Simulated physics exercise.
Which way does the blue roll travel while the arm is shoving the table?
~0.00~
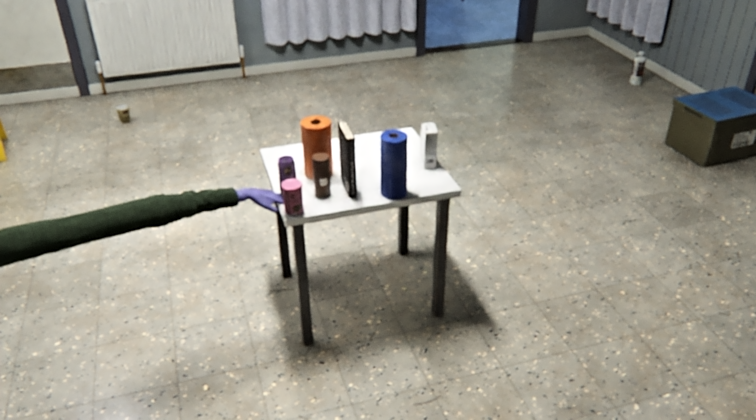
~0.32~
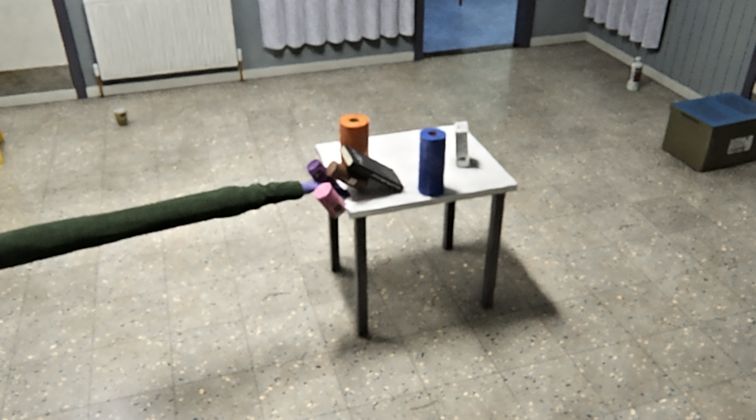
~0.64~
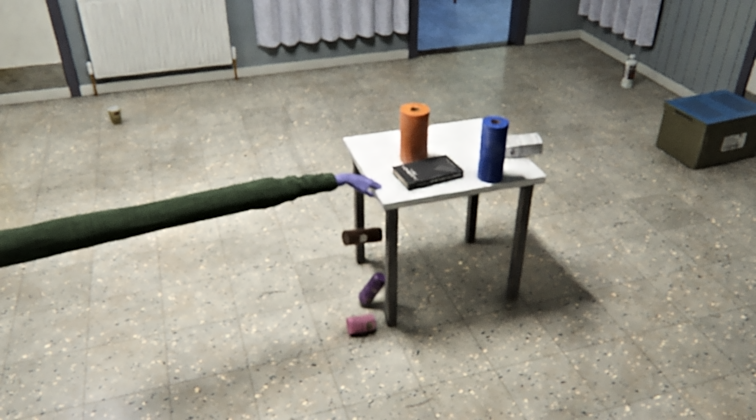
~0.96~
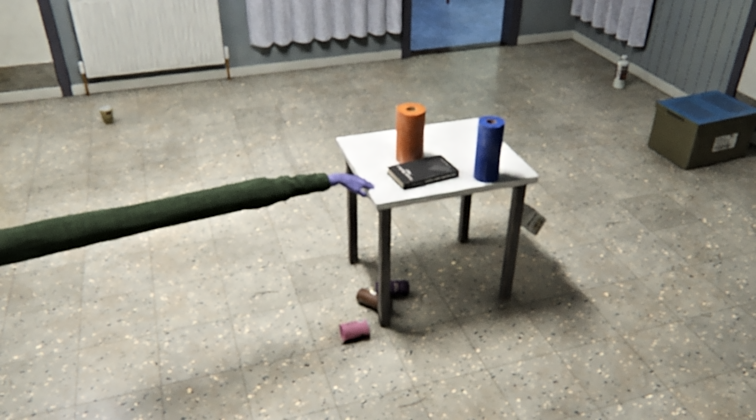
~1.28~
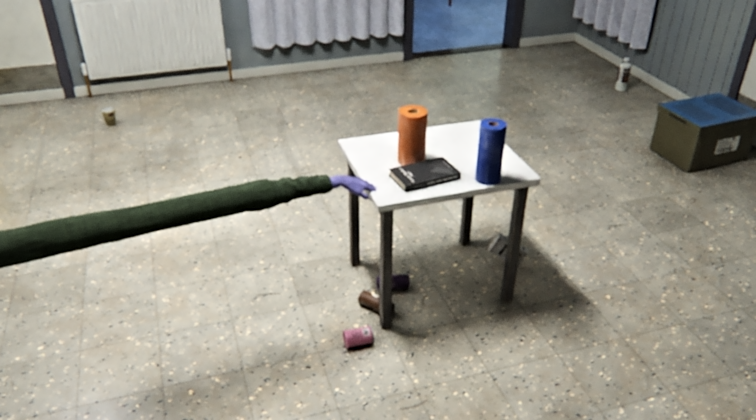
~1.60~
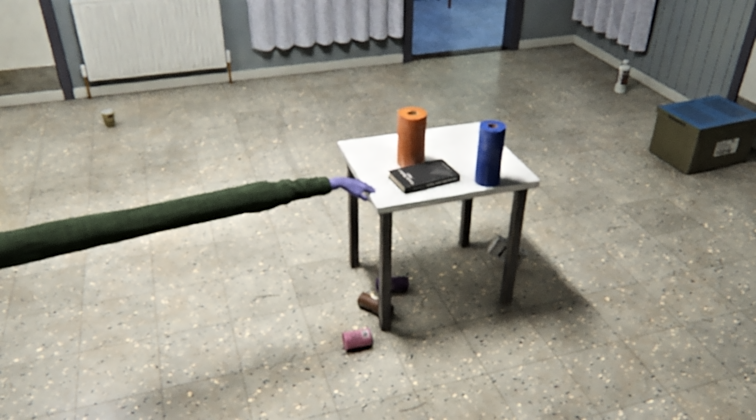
The blue roll moves to the right, staying upright on the tabletop.
A long arm in a dark green sleeve, with a purple hand, shoves a small white table to the right across a speckled grey floor, seen from above in a plain room. On top stand an orange roll, a tall blue roll, a black book, a white carton, and a pink tin, brown jar and purple can near the left edge. As the table slides, the tin, jar and can tip off the left side and the book topples flat. The table stops, and the carton falls off the right. The four fallen things lie on the floor, while both rolls still stand beside the book.
